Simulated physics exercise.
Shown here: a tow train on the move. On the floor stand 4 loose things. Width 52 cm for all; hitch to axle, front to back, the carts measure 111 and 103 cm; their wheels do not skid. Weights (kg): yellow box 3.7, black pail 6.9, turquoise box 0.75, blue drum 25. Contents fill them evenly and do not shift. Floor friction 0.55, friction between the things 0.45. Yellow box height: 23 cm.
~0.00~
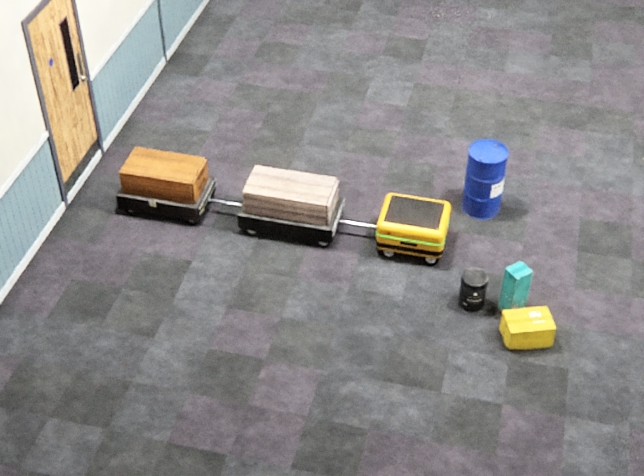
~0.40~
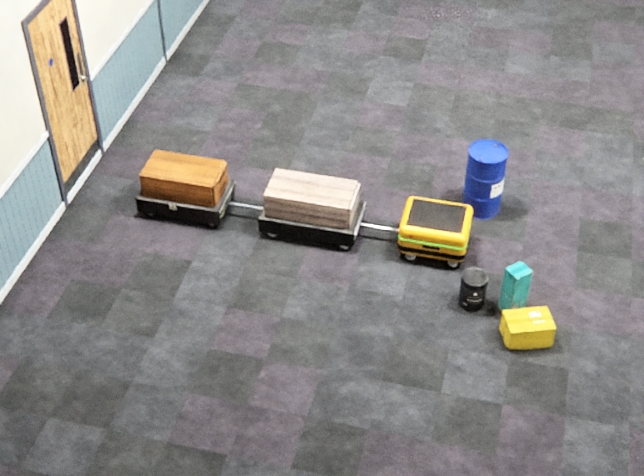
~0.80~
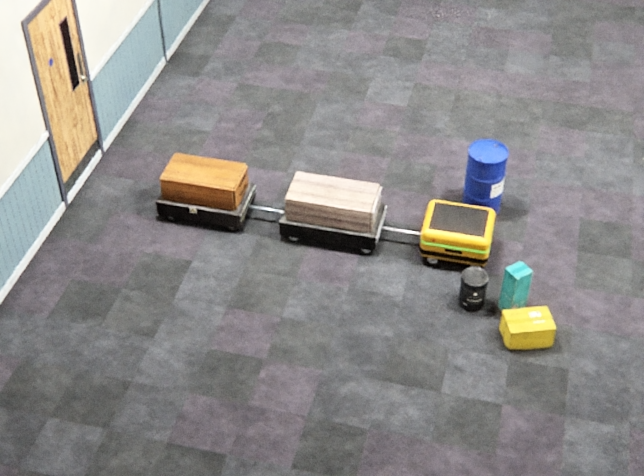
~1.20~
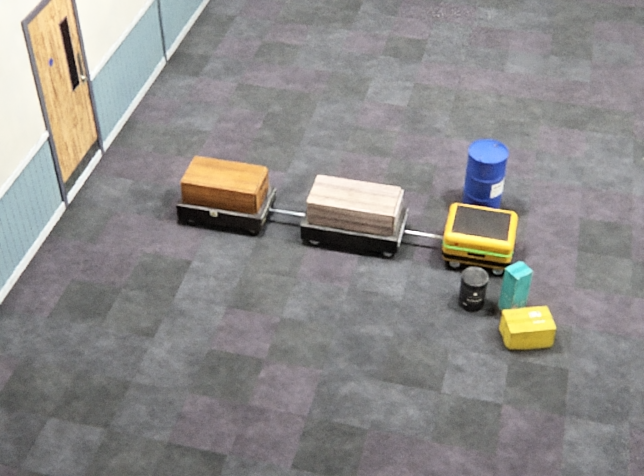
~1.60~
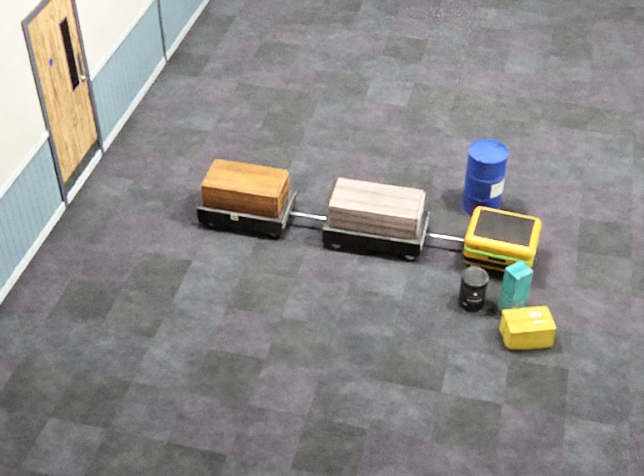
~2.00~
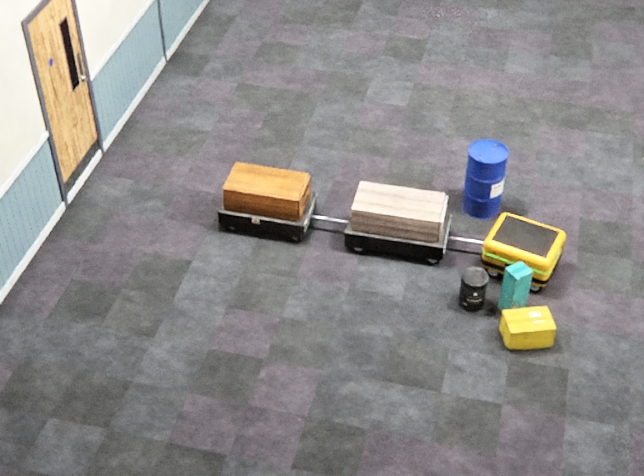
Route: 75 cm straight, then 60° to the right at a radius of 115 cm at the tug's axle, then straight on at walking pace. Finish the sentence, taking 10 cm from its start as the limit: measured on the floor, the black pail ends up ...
The black pail ends up away from its start.
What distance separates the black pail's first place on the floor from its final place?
Net shift near 36 cm.
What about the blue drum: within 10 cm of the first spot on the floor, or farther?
In the end the blue drum remains stationary.
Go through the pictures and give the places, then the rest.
The first frame shows tug 0 cm along; black pail (473, 290); yellow box (527, 328).
The second frame shows tug 21 cm along; blue drum (484, 180); yellow box (527, 328).
The third frame shows tug 42 cm along; turquoise box (515, 289); blue drum (484, 180).
The fourth frame shows tug 62 cm along; yellow box (527, 328); turquoise box (515, 289).
The fifth frame shows tug 83 cm along; blue drum (484, 180); yellow box (527, 328).
The sixth frame shows tug 104 cm along; black pail (473, 290); turquoise box (515, 289).
After 3.50 s, tug 182 cm along.
After 5.30 s, tug 276 cm along; turquoise box moved 26 cm; yellow box moved 20 cm.
After 6.80 s, tug 354 cm along; black pail moved 29 cm near (487, 312); turquoise box moved 30 cm; yellow box moved 27 cm.
After 8.40 s, tug 437 cm along; black pail moved 36 cm near (485, 319); turquoise box moved 47 cm; yellow box moved 42 cm.
In the end (10.3 s), not toppled but over 10 cm from the start, yellow box, black pail and turquoise box; blue drum under 10 cm from the start. At the end, from the last picture's camera, black pail near (485, 319).
